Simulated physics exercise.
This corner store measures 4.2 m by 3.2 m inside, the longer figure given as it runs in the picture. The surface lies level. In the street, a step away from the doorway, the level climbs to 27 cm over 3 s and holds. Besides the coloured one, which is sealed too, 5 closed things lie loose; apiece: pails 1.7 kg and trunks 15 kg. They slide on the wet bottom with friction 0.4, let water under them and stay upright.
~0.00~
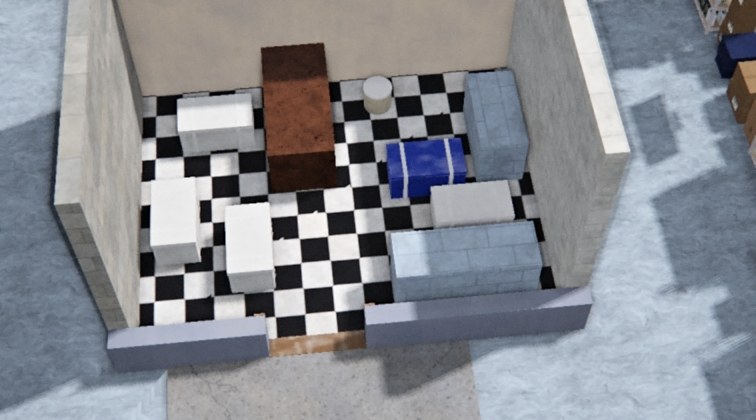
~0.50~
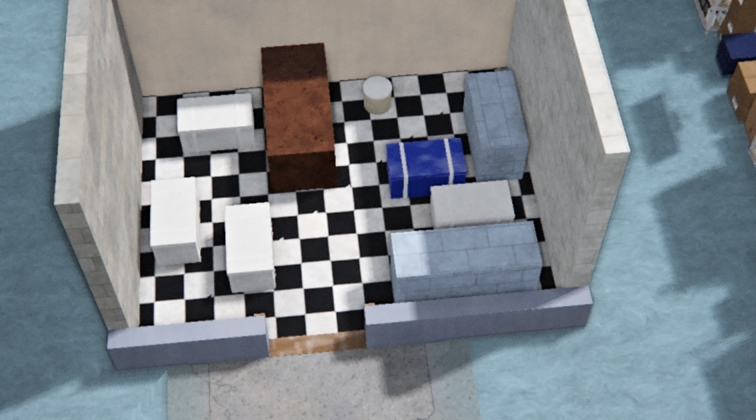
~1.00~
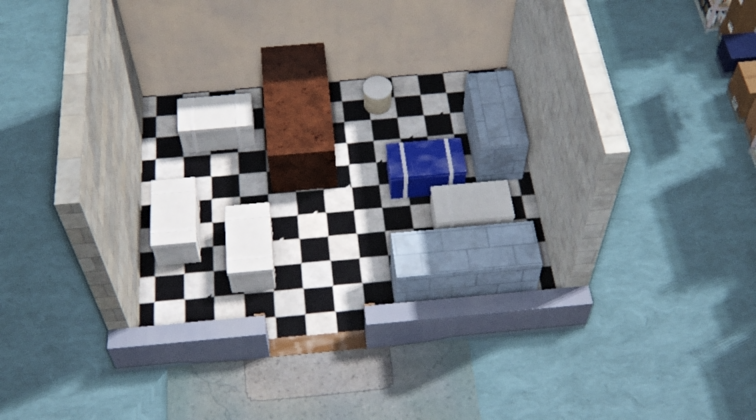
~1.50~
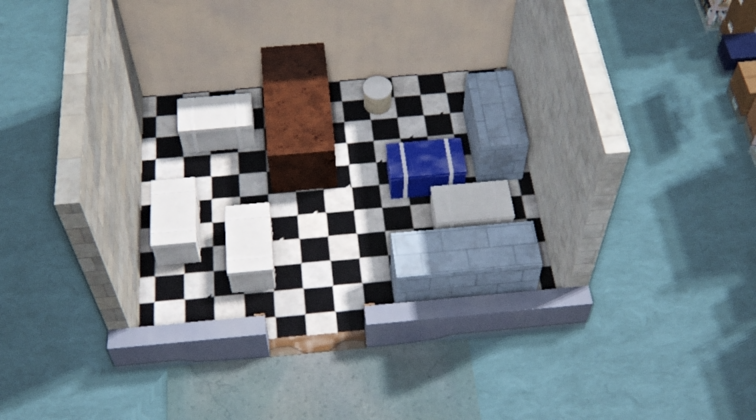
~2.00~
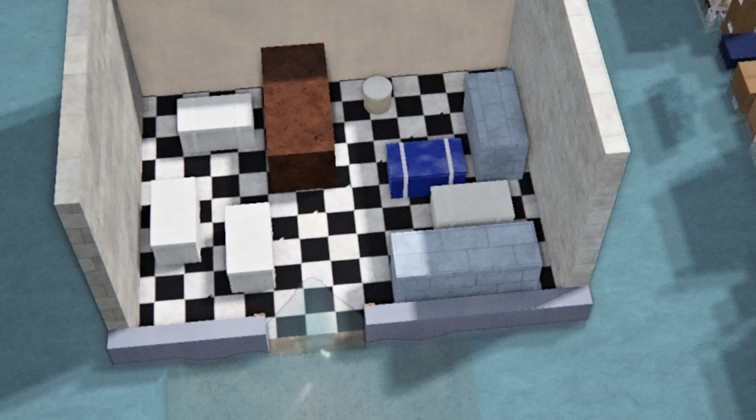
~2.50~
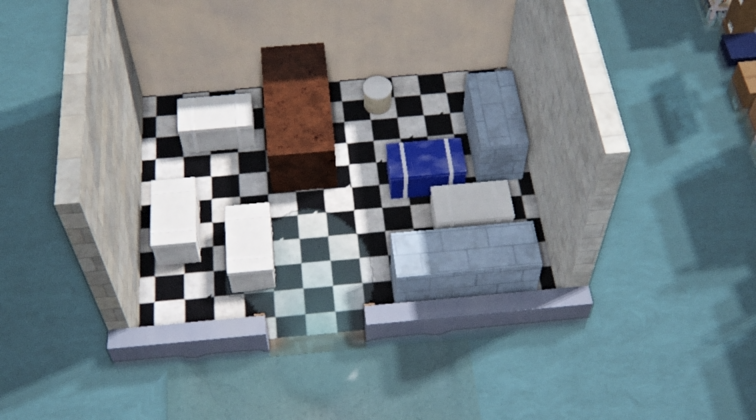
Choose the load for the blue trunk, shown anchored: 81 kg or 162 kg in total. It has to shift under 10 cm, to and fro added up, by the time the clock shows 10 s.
I expect that the smaller load will do.
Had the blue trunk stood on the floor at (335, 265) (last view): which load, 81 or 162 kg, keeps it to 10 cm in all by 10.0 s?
It takes the larger.
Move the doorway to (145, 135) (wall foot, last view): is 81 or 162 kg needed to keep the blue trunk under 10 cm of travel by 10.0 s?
In that case the smaller load will do.
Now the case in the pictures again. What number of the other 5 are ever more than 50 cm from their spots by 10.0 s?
I count 4.
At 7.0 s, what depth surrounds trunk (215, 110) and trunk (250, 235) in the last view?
Roughly 15 and 12 cm.
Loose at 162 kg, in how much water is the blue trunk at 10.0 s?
Roughly 12 cm.
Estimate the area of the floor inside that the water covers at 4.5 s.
Some 8.5 m2.
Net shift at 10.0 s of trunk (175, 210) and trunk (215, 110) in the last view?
In that order: 100 cm, 20 cm.
After 3.5 s the blue trunk would be 0 cm from its start with 81 kg and 0 cm from its start with 162 kg; 3 cm of water round it then.
After 4.5 s the blue trunk would be 0 cm from its start with 81 kg and 0 cm from its start with 162 kg; 7 cm of water round it then.
After 7.0 s the blue trunk would be 0 cm from its start with 81 kg and 0 cm from its start with 162 kg; 8 cm of water round it then.
After 10.0 s the blue trunk would be 0 cm from its start with 81 kg and 0 cm from its start with 162 kg; 12 cm of water round it then.
